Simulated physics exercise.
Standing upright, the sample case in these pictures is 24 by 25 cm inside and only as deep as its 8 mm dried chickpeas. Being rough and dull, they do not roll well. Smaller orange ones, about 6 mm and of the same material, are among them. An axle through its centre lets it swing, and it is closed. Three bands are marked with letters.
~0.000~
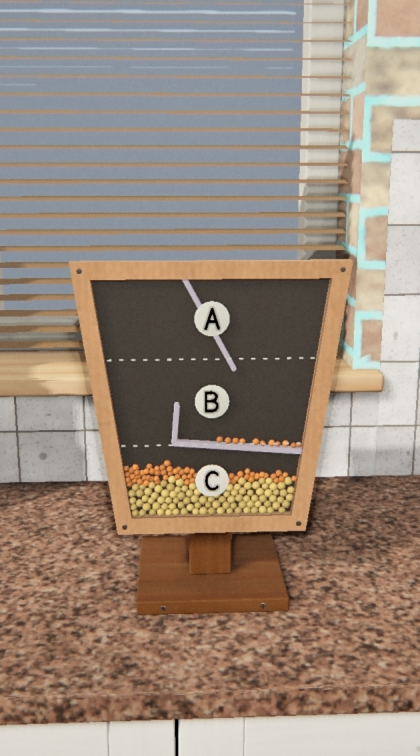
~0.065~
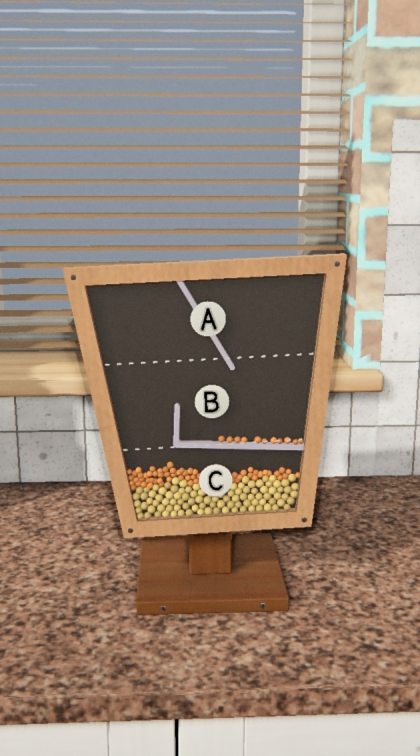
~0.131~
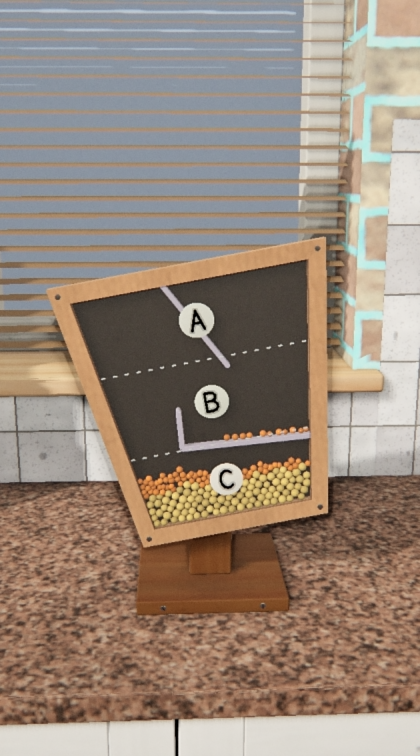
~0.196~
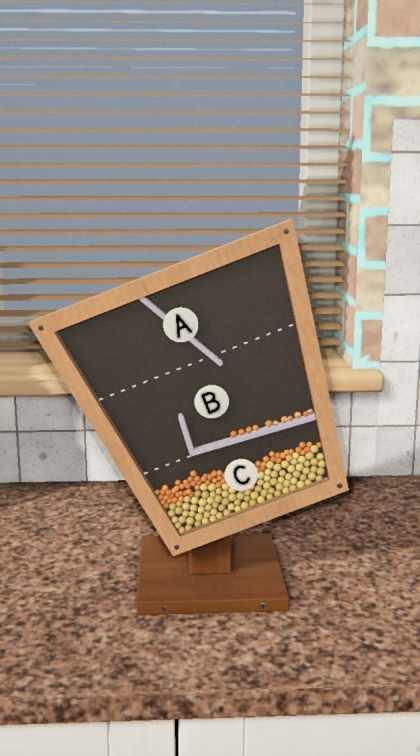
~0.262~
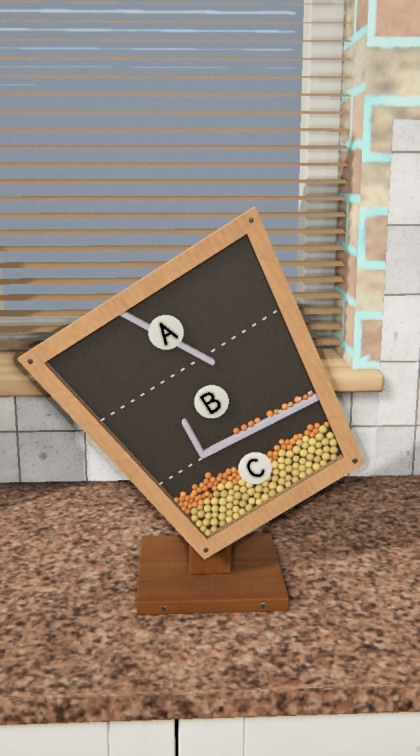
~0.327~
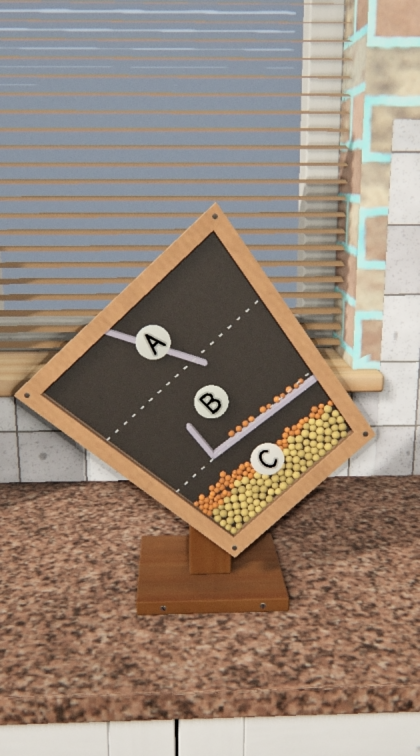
On a speckled reddish-brown counter before a window with wooden slatted blinds, tiles and a brick edge, a fixed camera looks straight at a wood-framed case on a brown stand. Its dark interior has white labels A, B and C, dashed lines, pale bars, and yellow and orange balls low down. The case turns steadily anticlockwise to a steep slant, the balls staying banked along its lower edge and bar.
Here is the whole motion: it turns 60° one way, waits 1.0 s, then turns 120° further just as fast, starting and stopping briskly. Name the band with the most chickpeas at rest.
The one marked A.
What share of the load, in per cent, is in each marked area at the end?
Band A holds 80, band B holds 0 and band C holds 20.
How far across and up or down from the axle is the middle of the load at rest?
Right: About 5 cm; below: About 6 cm.
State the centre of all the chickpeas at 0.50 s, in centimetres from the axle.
Roughly 7 centimetres to the right and 6 centimetres below.
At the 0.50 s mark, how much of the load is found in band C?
95 percent.
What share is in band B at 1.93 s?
I'd put it around 15 in a hundred.
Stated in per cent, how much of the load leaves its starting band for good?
My reckoning puts it near 80 percent.
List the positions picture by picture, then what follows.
In the first frame, level; about 180 chickpeas; chickpeas' middle (207, 486); highest (220, 440); A (212, 319), B (212, 402), C (212, 481).
In the second frame, turned 3° anticlockwise; chickpeas' middle (211, 486); highest (222, 439).
In the third frame, turned 10° anticlockwise; chickpeas' middle (223, 485); highest (306, 429); wall ends (227, 365), (178, 411).
In the fourth frame, turned 21° anticlockwise; chickpeas' middle (239, 482); highest (311, 412).
In the fifth frame, turned 32° anticlockwise; chickpeas' middle (255, 475); highest (310, 394).
In the sixth frame, turned 43° anticlockwise; chickpeas' middle (268, 466); highest (301, 381); A (153, 342), B (211, 402), C (267, 459).
By 0.50 s, it stands 60° anticlockwise; the chickpeas' middle is 7 cm right of and 6 cm below the centre; B 5 %, C 95 %.
By 1.93 s, it stands 120° anticlockwise; the chickpeas' middle is 9 cm right of and level with the centre; B 15 %, C 85 %.
By 2.36 s, it stands 180° anticlockwise; the chickpeas' middle is 5 cm right of and 1 cm below the centre; A 35 %, B 20 %, C 45 %.
Settled by 4.0 s, it stands 180° anticlockwise; A 80 %, B 0 %, C 20 %.
